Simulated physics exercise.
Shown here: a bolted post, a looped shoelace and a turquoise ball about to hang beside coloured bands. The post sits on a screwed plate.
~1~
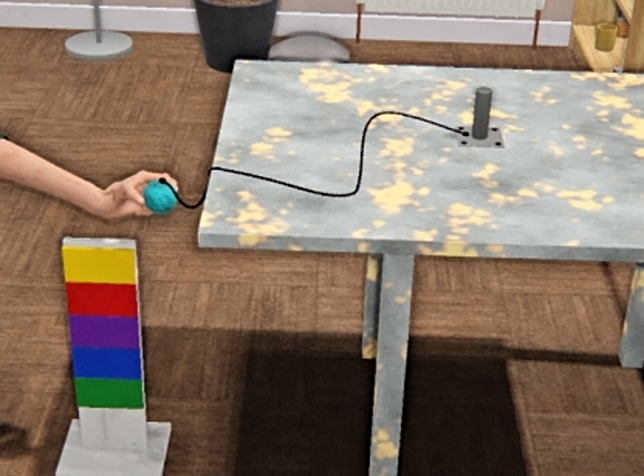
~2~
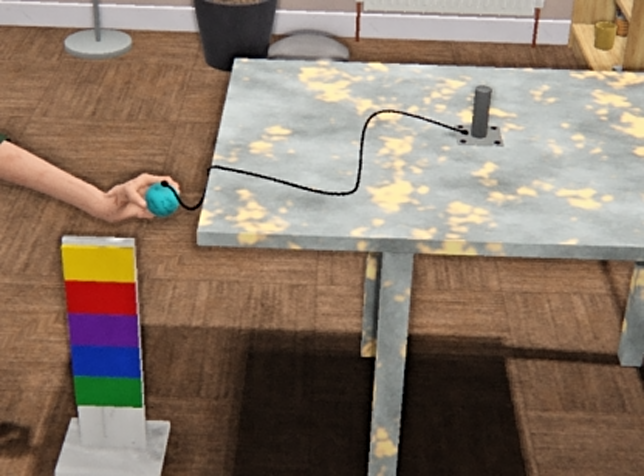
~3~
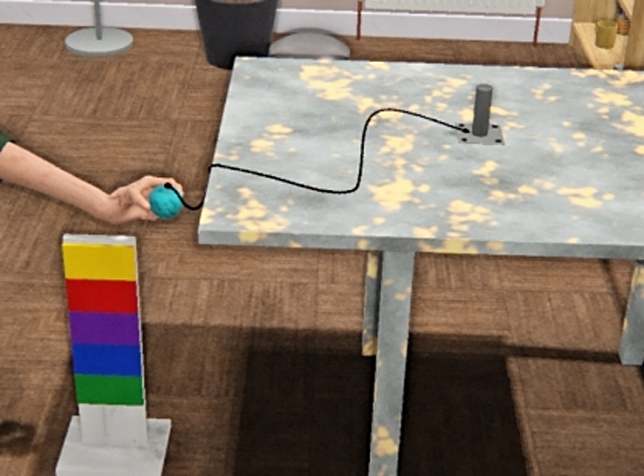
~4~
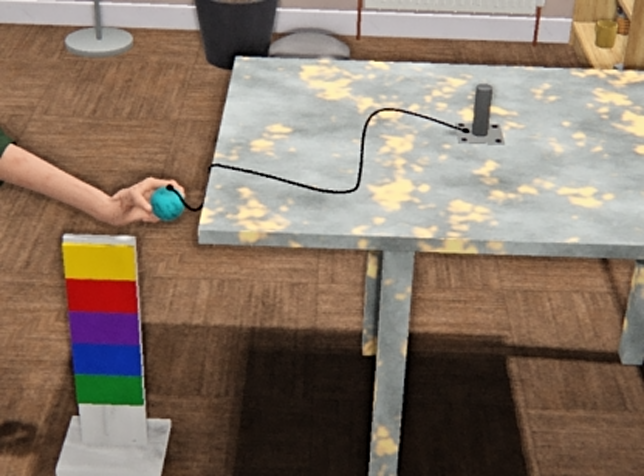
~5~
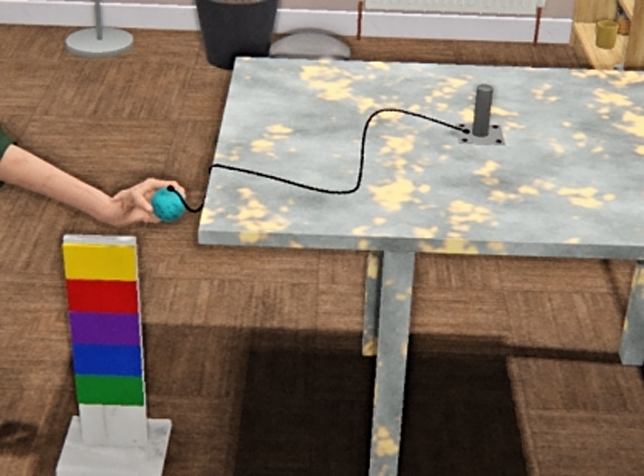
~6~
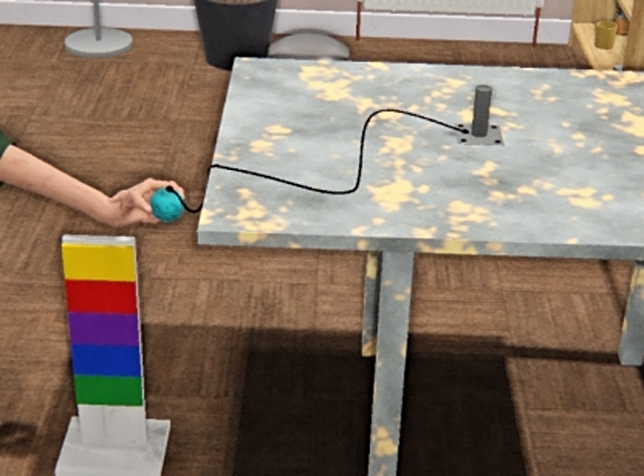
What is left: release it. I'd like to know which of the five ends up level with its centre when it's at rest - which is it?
It's green.
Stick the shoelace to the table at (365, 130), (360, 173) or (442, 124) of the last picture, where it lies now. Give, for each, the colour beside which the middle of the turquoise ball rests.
Blue; red; green.
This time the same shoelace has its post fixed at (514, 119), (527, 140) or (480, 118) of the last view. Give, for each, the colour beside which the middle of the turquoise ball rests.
The first case gives blue, the second blue and the third green.
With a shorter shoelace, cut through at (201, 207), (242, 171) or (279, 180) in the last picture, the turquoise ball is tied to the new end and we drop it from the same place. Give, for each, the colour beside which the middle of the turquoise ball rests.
Try by try, the answer is blue; red; yellow.
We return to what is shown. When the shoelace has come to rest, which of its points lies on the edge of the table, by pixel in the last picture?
The point sits close to (360, 174).
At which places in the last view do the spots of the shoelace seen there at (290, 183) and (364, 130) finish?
One ends up around (219, 222), the other around (315, 134).
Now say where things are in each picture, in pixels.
In the first picture, turquoise ball (160, 197); yellow (99, 267); red (102, 300); purple (104, 333); blue (107, 364); green (109, 395).
In the second picture, turquoise ball (162, 200); shoelace through (426, 120) (366, 126) (360, 169) (309, 190) (216, 168).
In the third picture, turquoise ball (166, 201).
In the fourth picture, turquoise ball (167, 204); shoelace through (427, 118) (367, 124) (361, 167) (310, 188) (217, 167).
In the fifth picture, turquoise ball (168, 204).
In the sixth picture, turquoise ball (167, 205); shoelace through (427, 119) (366, 125) (361, 168) (309, 188) (216, 167).
Soon after, ball near (264, 346); level with green.
Then, ball near (196, 380); level with green.
At rest, ball near (233, 370); level with green. At green.
